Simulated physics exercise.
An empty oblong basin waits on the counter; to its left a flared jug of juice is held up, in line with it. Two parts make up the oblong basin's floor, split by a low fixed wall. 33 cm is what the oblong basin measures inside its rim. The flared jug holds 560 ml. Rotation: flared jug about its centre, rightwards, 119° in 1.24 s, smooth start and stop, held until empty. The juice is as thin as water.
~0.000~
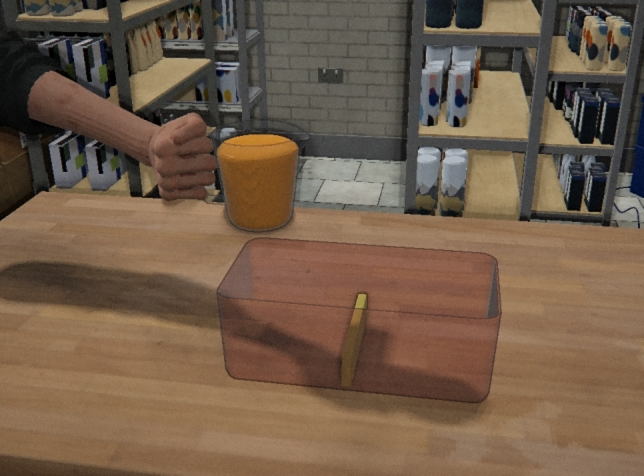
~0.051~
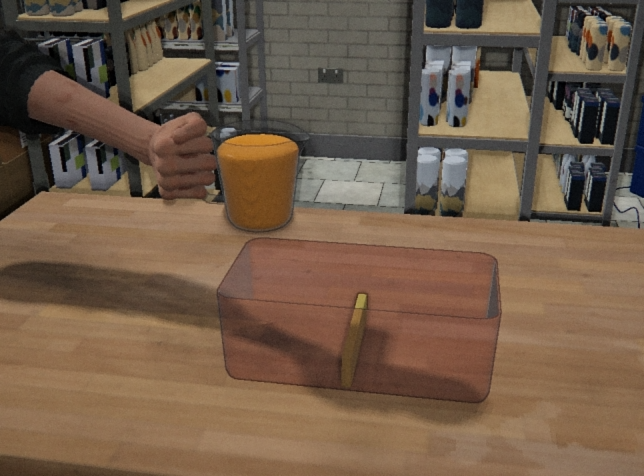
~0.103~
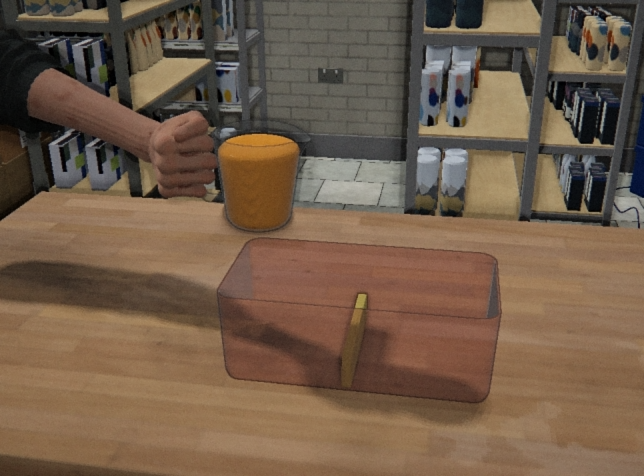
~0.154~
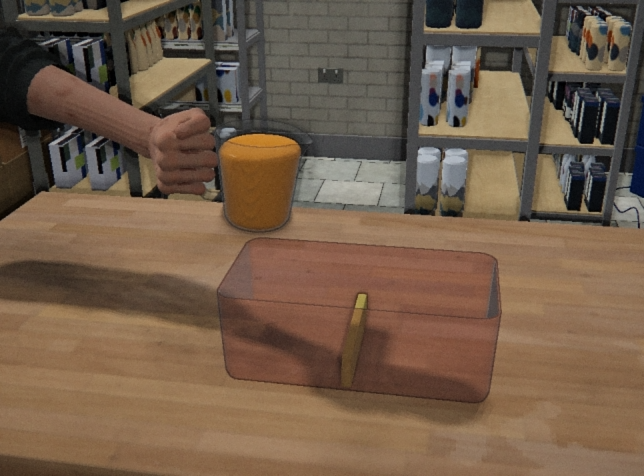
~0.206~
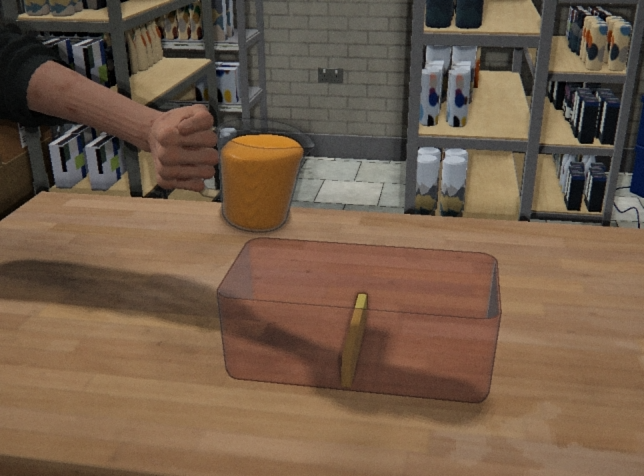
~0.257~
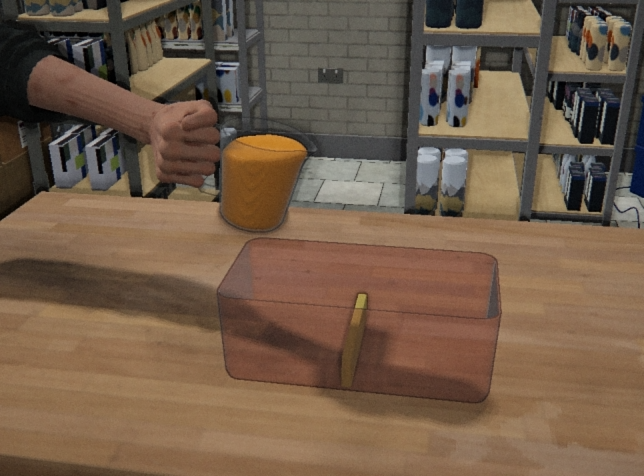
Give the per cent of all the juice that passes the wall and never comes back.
I would say 65 percent.
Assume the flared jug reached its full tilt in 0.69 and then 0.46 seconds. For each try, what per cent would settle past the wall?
Near 40 in a hundred on the first go and near 30 in a hundred on the second.
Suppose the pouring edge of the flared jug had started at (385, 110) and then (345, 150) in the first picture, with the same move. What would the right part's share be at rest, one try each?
Result: 90 per cent, then 90 per cent.
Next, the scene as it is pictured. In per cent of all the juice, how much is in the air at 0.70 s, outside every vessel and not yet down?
Share: Roughly 20 per cent.
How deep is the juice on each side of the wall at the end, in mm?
Final reading - left some 8 mm, right some 14 mm.
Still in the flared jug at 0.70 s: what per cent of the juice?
Near 70 in a hundred.
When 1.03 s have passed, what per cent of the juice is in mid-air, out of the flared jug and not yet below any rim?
It comes to some 10 percent of the total.
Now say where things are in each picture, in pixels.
In the first picture, tilt 0°; pouring edge (310, 137); surface from (220, 143) to (300, 147); the oblong basin's rim runs from (233, 266) to (498, 286); the wall's top is at (355, 325).
In the second picture, tilt 0°; pouring edge (310, 137); surface from (220, 143) to (300, 148).
In the third picture, tilt 2°; pouring edge (312, 139); surface from (221, 142) to (300, 149).
In the fourth picture, tilt 4°; pouring edge (313, 141); surface from (223, 142) to (302, 149).
In the fifth picture, tilt 8°; pouring edge (316, 145); surface from (225, 143) to (305, 149).
In the sixth picture, tilt 12°; pouring edge (318, 149); surface from (226, 145) to (308, 150).
By 0.70 s the tilt is 72° and 70 per cent is still to pour, 1 is left of the wall and 10 right of it.
By 1.03 s the tilt is 111° and 9 per cent is still to pour, 19 is left of the wall and 62 right of it.
By 1.37 s the tilt is 119° and 0 per cent is still to pour, 35 is left of the wall and 65 right of it.
By 1.74 s the tilt is 119° and 0 per cent is still to pour, 34 is left of the wall and 65 right of it.
At rest 34 per cent lies left of the wall, 65 right of it and 1 outside.
